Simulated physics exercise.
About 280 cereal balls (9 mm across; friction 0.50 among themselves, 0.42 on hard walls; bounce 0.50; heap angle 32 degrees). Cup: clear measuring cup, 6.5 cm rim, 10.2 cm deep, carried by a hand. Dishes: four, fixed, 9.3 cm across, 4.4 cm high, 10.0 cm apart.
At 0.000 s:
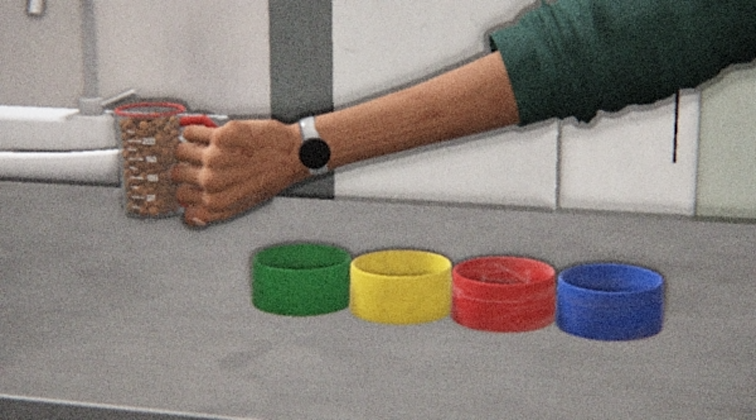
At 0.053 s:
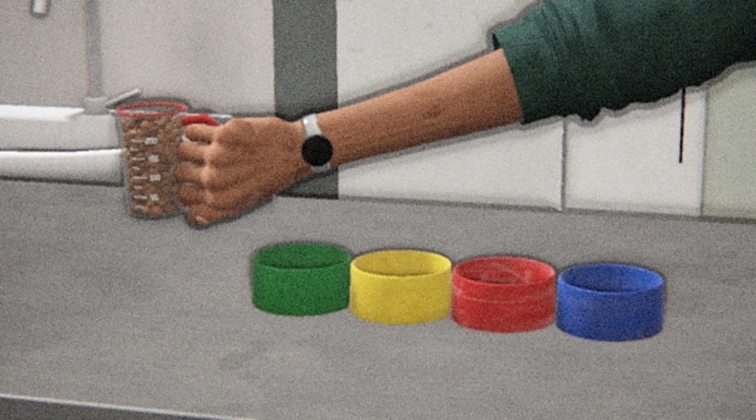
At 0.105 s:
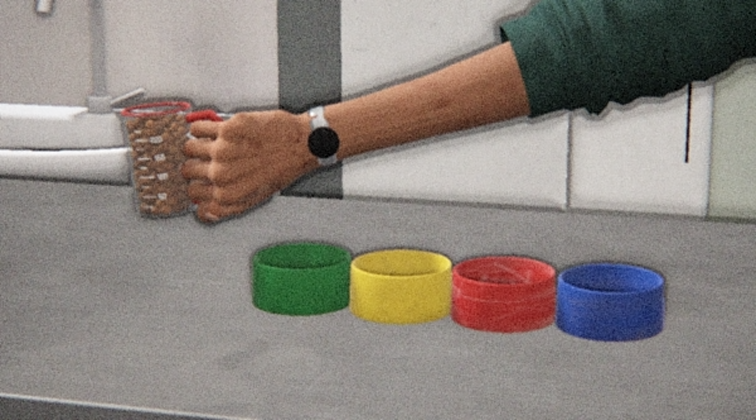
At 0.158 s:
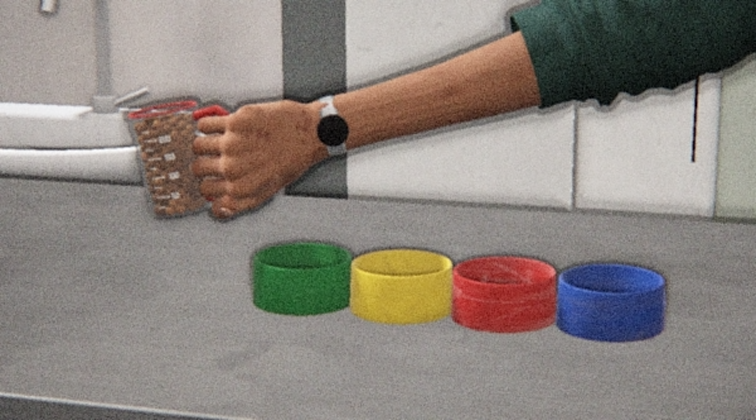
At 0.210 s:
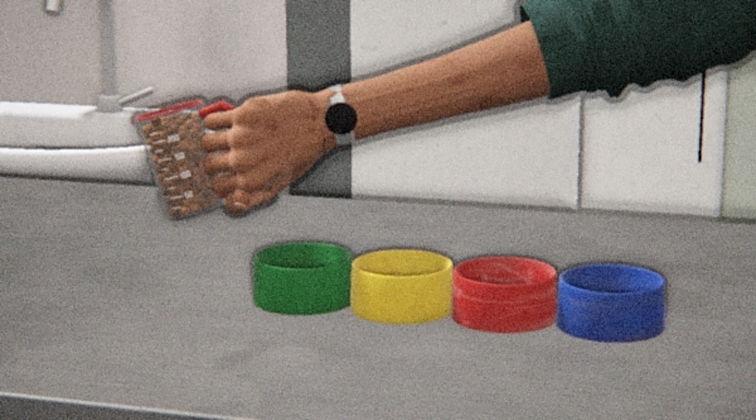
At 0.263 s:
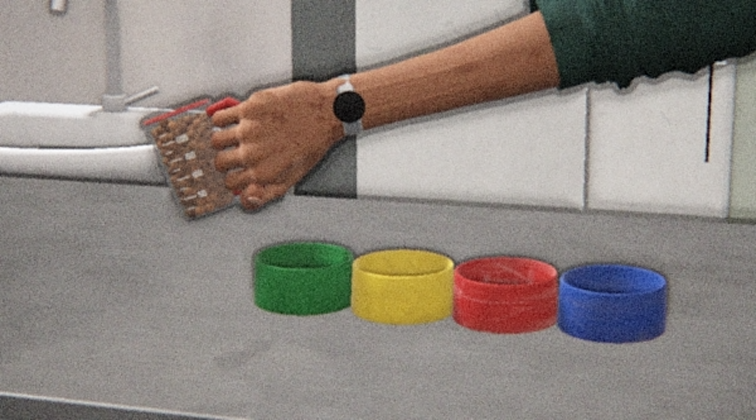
The video shows a hand holding a clear measuring cup of small brown pieces beyond a row of green, yellow, red and blue dishes, moving it slightly to the right while gradually tilting its top leftward.
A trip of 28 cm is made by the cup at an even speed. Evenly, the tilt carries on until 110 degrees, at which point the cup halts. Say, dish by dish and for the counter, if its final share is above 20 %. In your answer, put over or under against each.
Red - under; blue - under; green - over; yellow - over; counter - under.
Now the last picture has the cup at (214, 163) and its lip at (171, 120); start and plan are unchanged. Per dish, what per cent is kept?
It'd finish with red at 0, blue at 0, green at 20 and yellow at 60.
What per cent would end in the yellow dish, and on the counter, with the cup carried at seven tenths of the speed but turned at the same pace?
Yellow: 20; counter: 20.
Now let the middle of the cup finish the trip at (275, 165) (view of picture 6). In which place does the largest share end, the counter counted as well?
Result: Biggest portion at counter.
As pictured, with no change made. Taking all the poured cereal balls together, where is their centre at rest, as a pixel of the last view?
My guess is close to (364, 291).
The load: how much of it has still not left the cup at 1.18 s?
About 85 percent of the load.
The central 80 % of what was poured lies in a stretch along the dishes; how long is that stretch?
It covers some 12 centimetres of the row.
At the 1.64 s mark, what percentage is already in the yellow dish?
I'd put it at about 20 % by that time.
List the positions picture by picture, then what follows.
In the first picture, cup at (152, 161), tilt 0 degrees, lip at (119, 109), moved 0.0 cm; middle of the pieces at (153, 169); green dish at (302, 258); yellow dish at (401, 265); red dish at (504, 272); blue dish at (610, 279).
In the second picture, cup at (155, 161), tilt 1 degrees, lip at (121, 109), moved 0.2 cm; middle of the pieces at (155, 168).
In the third picture, cup at (162, 161), tilt 5 degrees, lip at (125, 111), moved 0.9 cm; middle of the pieces at (163, 168).
In the fourth picture, cup at (172, 161), tilt 10 degrees, lip at (133, 114), moved 2.0 cm; middle of the pieces at (174, 168).
In the fifth picture, cup at (183, 161), tilt 15 degrees, lip at (140, 118), moved 3.1 cm; middle of the pieces at (185, 168).
In the sixth picture, cup at (195, 162), tilt 20 degrees, lip at (148, 122), moved 4.1 cm; middle of the pieces at (197, 168); green dish at (304, 257); yellow dish at (403, 264); red dish at (506, 272); blue dish at (613, 280). The cup turns about 100 degrees a second and travels 20 cm a second.
After 0.81 s, tilt 74 degrees; cup holds 100 %.
Then, at 1.18 s, tilt 109 degrees; cup holds 85 %, green 15 %.
After 1.64 s, tilt 110 degrees; cup holds 40 %, green 35 %, yellow 20 %.
In the end, at 3.1 s, red 0 %, blue 0 %, green 40 %, yellow 50 %, counter 10 %.
